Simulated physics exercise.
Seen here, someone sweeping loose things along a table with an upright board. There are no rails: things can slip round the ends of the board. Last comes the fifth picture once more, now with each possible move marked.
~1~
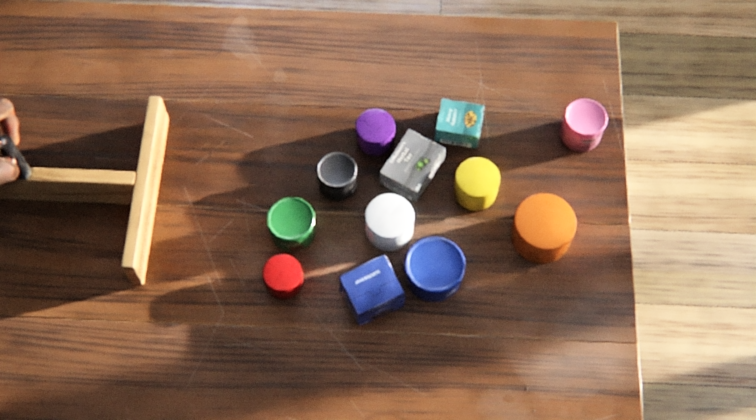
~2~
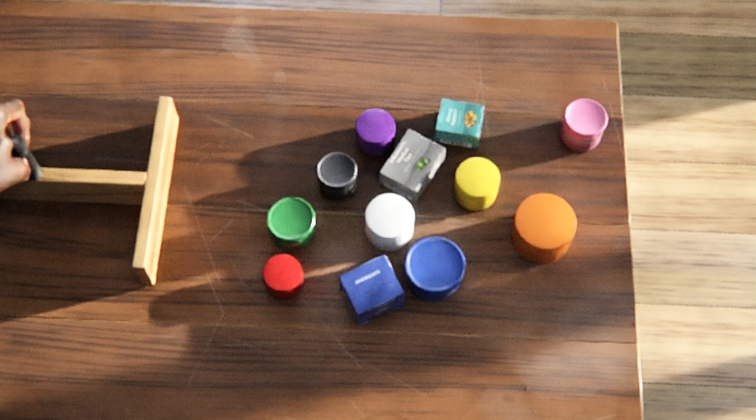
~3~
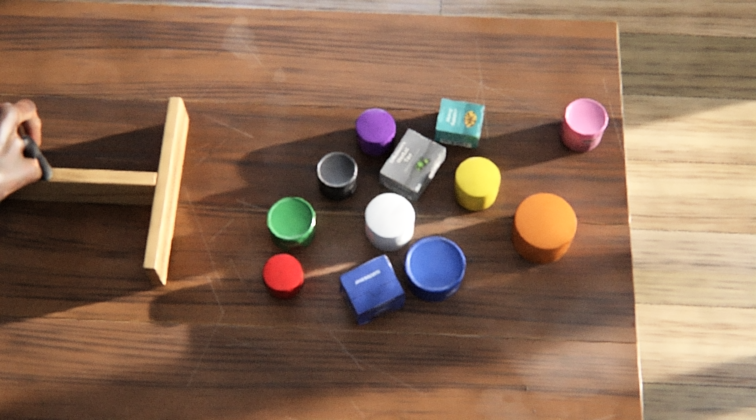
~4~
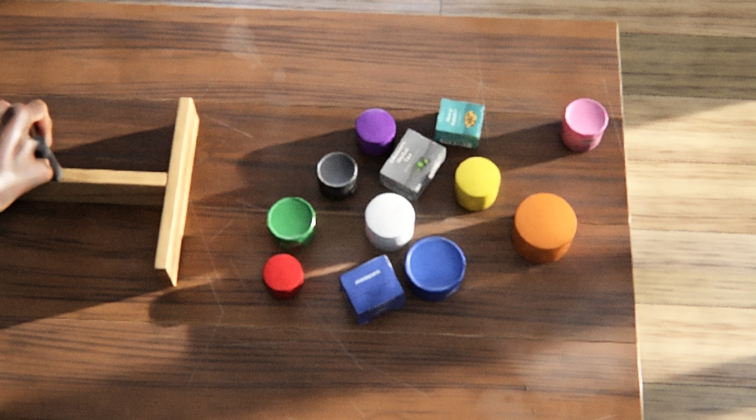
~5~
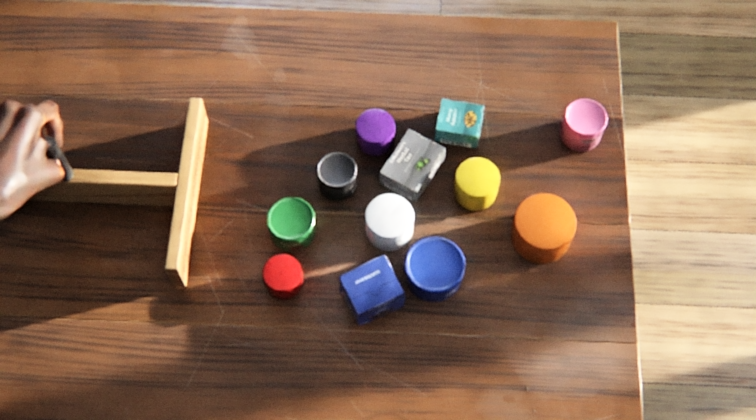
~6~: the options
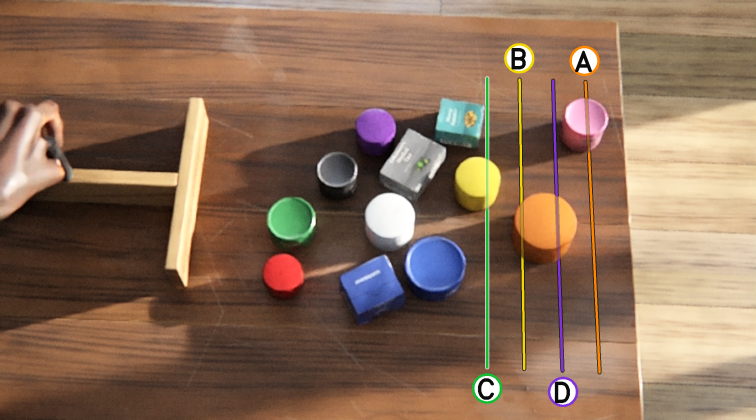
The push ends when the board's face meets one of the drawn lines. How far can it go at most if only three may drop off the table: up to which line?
At D, and not beyond.
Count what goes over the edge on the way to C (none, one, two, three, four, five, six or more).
In all, none.
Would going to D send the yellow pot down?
Yes.
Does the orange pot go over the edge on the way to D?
By then, yes.
On the copy, A at (592, 218); B at (522, 215); C at (487, 213); D at (557, 216).
On D. First, board (318, 186); blue packet (390, 294); red pot (339, 278).
Then, board (453, 191); orange pot (571, 232); yellow pot (564, 181).
Finally, board (558, 195); orange pot over the edge; yellow pot over the edge; two fallen.
By contrast, A drops five; B is within the limit but short; C is within the limit but short.
